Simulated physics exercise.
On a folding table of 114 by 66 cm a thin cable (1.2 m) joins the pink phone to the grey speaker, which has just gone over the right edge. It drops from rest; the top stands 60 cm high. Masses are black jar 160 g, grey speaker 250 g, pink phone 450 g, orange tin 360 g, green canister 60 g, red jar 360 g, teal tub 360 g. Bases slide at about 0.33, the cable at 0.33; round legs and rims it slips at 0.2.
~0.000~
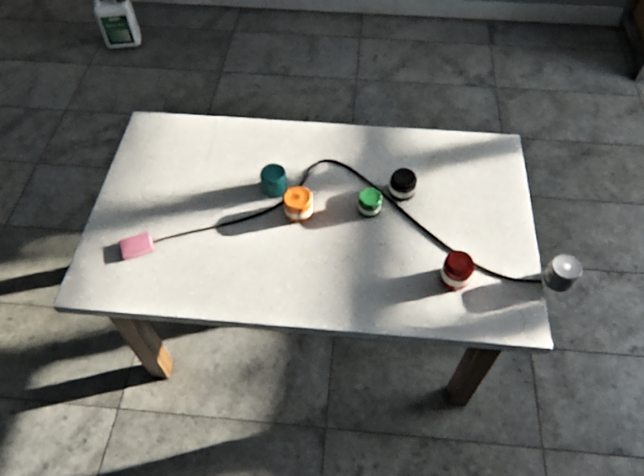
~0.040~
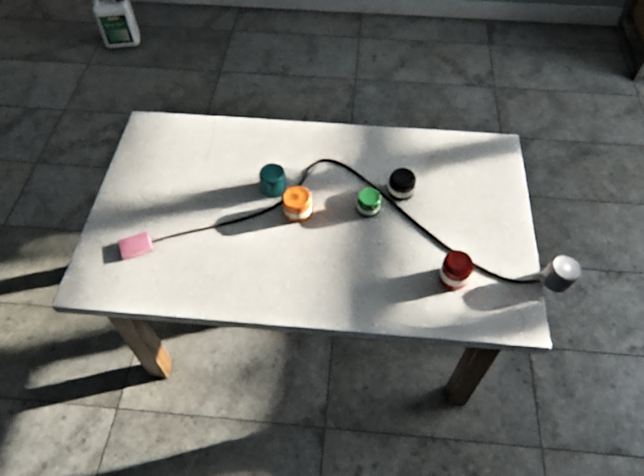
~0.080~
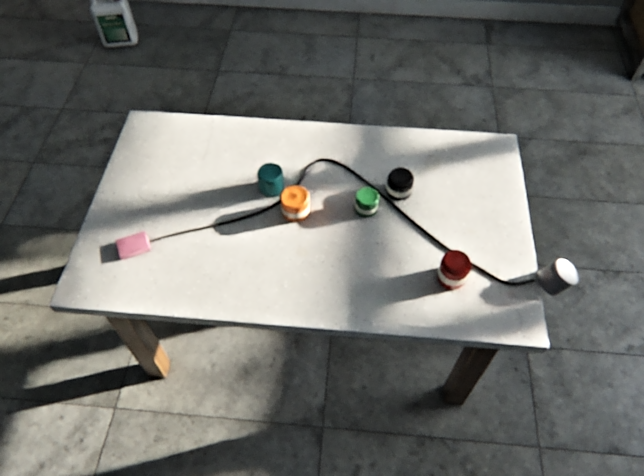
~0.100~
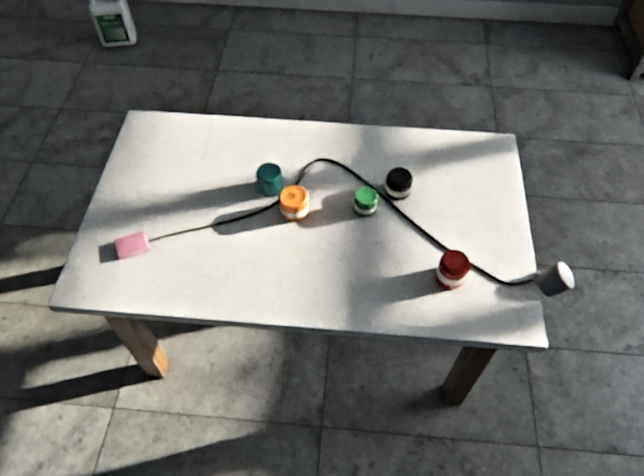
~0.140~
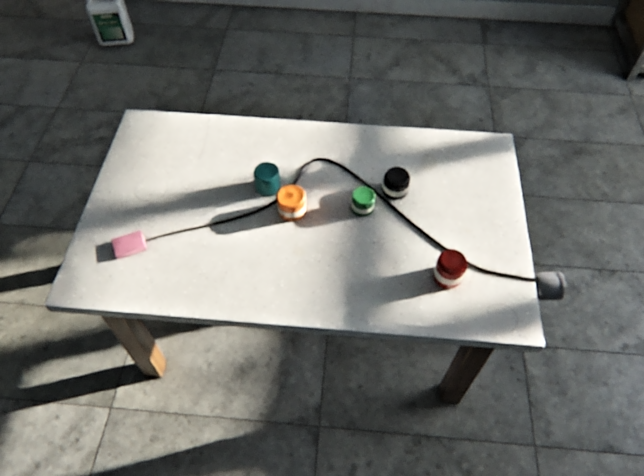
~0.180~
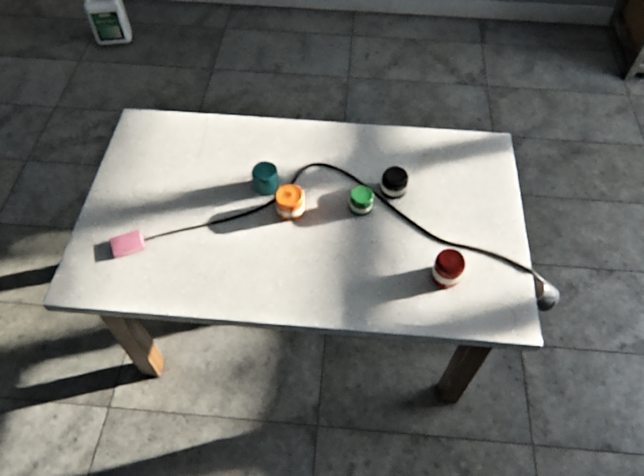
A small grey speaker tied to a thin cable tips and drops slightly past the table's right edge.
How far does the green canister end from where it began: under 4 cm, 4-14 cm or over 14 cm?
The green canister reaches the top band.
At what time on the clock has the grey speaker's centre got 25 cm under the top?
About: 0.30 s.
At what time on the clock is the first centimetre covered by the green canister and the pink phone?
About: Green canister 0.28 s, pink phone 0.34 s.
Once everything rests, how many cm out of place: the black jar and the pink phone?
About: Black jar 0 cm, pink phone 10 cm.
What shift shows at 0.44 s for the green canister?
About: Green canister 15 cm.
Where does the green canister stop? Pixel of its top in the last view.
Around (346, 281).
By 0.4 s, the cable's tail end at (163, 235); green canister 16 cm off its start, grey speaker over the edge, pink phone 5 cm off its start.
By 0.7 s, the cable's tail end at (175, 232); green canister 26 cm off its start, grey speaker over the edge, pink phone 8 cm off its start.
By 0.9 s, the cable's tail end at (179, 231); green canister 26 cm off its start at (346, 281), grey speaker over the edge, pink phone 9 cm off its start at (162, 232).
By 1.2 s, the cable's tail end at (182, 230); green canister 26 cm off its start, pink phone 10 cm off its start, grey speaker over the edge.
By 2.4 s, the cable's tail end at (182, 230); green canister 26 cm off its start at (346, 281), pink phone 10 cm off its start at (165, 231), grey speaker over the edge, orange tin 2 cm off its start at (291, 202).
